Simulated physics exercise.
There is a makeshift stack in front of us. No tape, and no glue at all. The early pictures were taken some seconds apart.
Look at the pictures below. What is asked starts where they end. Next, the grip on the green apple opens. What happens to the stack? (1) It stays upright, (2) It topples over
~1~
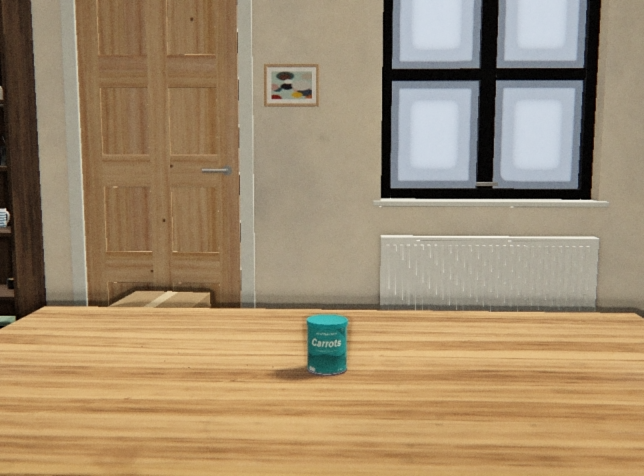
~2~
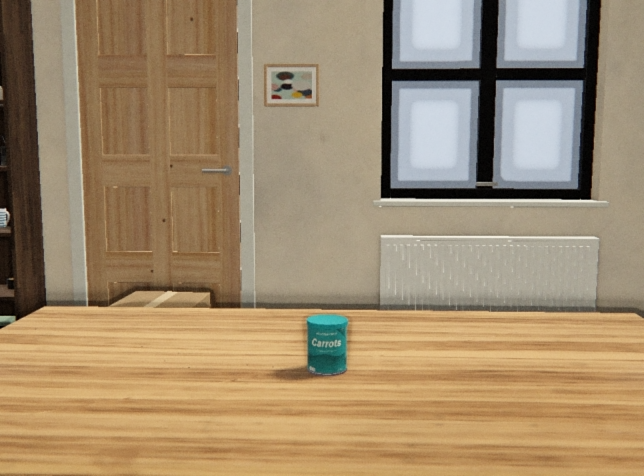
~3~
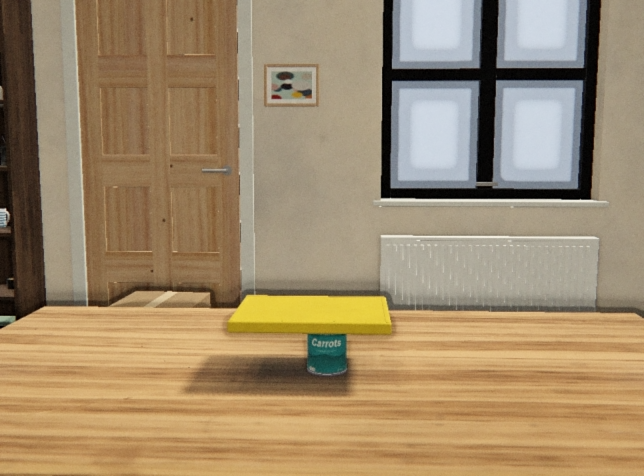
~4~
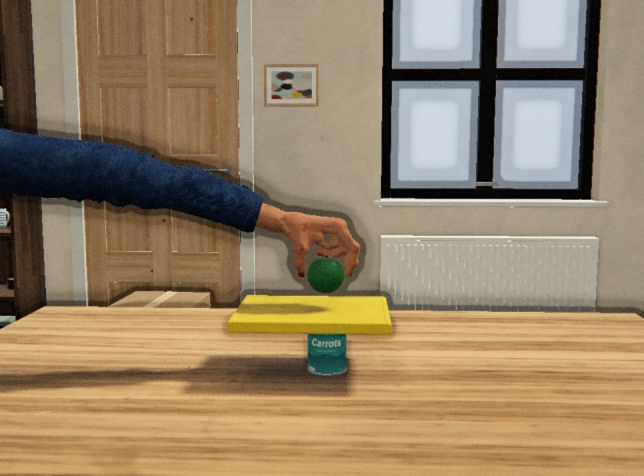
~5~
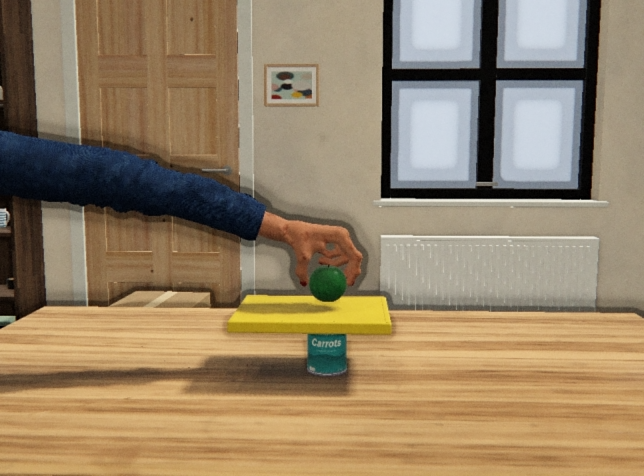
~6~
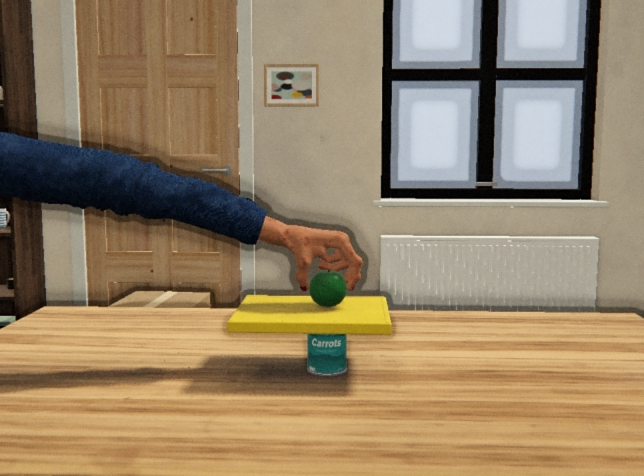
It stays upright (1).
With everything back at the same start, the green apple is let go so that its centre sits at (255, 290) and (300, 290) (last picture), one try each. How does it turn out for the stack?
First release - toppled; second release - upright.
Then, 0.30 s after the last picture, nothing has stirred.
Then, 0.70 s after the last picture, green apple resting near (328, 289).
At rest, all 3 in place. Seen from the same camera at the end, green apple near (328, 289). The stack keeps its balance.
